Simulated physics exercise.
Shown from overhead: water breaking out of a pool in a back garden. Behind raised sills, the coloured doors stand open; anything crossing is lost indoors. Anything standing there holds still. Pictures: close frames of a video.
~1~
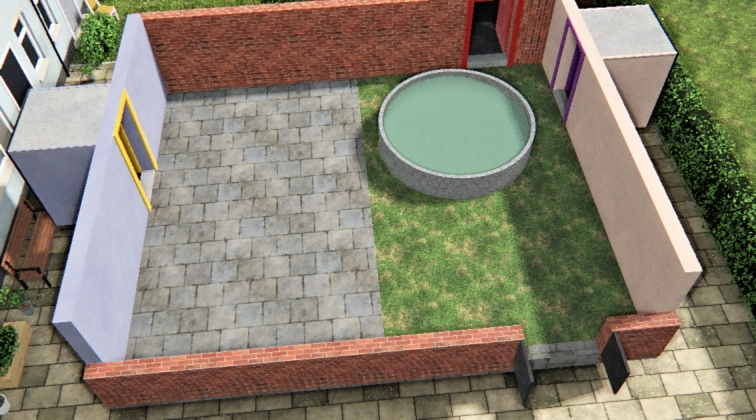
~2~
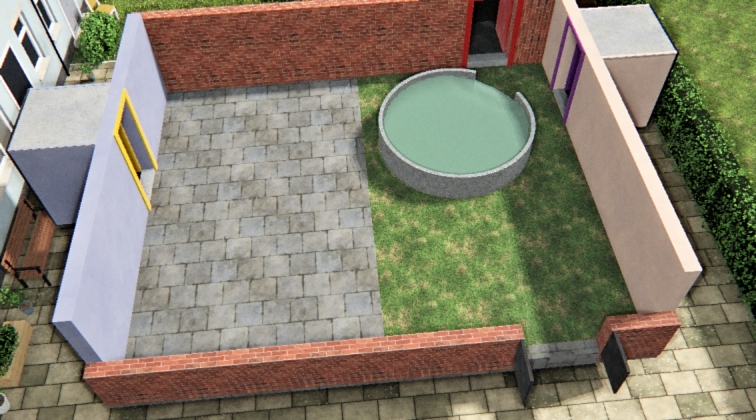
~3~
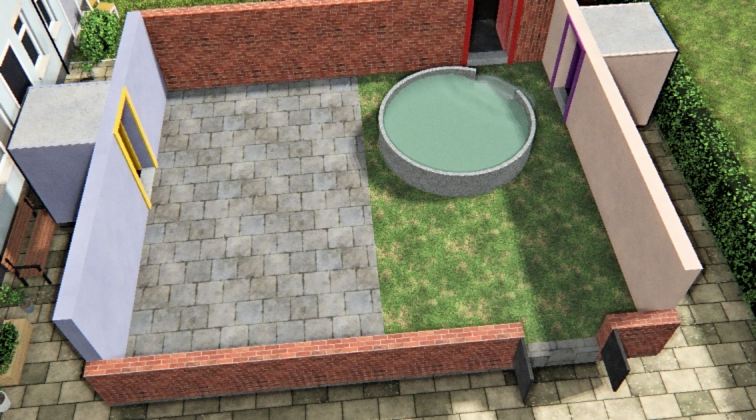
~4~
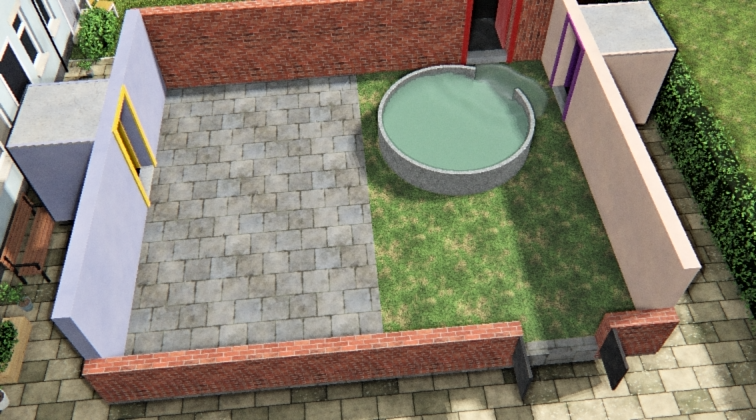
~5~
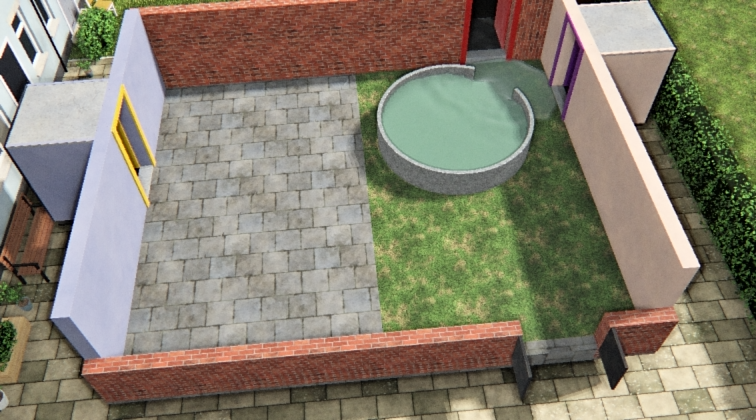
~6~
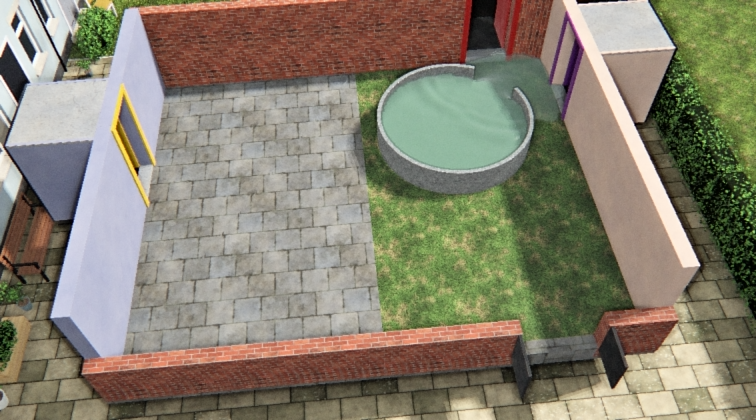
Water pours through a gap in the round pool's far side and spreads over the grass.
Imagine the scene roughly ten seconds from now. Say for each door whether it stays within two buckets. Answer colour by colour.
The yellow door stays within two buckets; the purple door goes past two buckets; the red door goes past two buckets.
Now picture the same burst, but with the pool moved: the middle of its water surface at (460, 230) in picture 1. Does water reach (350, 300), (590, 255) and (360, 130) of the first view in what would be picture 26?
Bone-dry, soaked, bone-dry.
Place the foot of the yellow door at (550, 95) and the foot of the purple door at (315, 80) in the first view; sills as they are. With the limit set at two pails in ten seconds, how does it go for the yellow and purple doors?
Well, going one at a time, the yellow one breaks the limit while the purple one comes in under it.
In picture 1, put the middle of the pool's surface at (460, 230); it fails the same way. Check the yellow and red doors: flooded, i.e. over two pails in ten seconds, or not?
Lab note - yellow door never reaches it; red door never reaches it.
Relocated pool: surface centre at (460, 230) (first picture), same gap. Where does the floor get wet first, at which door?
It's the purple door.
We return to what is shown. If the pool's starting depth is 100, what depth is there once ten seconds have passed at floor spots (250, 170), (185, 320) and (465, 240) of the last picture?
Roughly 4, 0 and 6 per cent, in turn.
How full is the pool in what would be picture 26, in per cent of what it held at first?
Roughly 62 percent.
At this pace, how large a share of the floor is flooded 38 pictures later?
Estimated share: Around 40 %.
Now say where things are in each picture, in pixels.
The pool at (456, 122) is whole and still, in the first frame.
Water pours out on the pool's far side and has run to a hidden place, in the second frame.
Water pours out on the pool's far side and has run to a hidden place, in the third frame.
Water pours out on the pool's far side and has run to (492, 65), in the fourth frame.
The front is at (547, 79), out from the gap on the pool's far side, in the fifth frame.
Water pours out on the pool's far side and has run to (537, 59), in the sixth frame.
A moment on, water covers 5 % of the floor; the yellow door not reached, the purple door under two buckets in, the red door under two buckets in.
Next, water covers 10 % of the floor; the yellow door not reached, the purple door over two buckets in, the red door over two buckets in.
Then, water covers 15 % of the floor; the yellow door not reached, the purple door far over two buckets in, the red door far over two buckets in.
Later, water covers 40 % of the floor; the yellow door not reached, the purple door far over two buckets in, the red door far over two buckets in.
In the end, water covers 70 % of the floor; the yellow door wet at the sill, nothing in, the purple door far over two buckets in, the red door far over two buckets in.
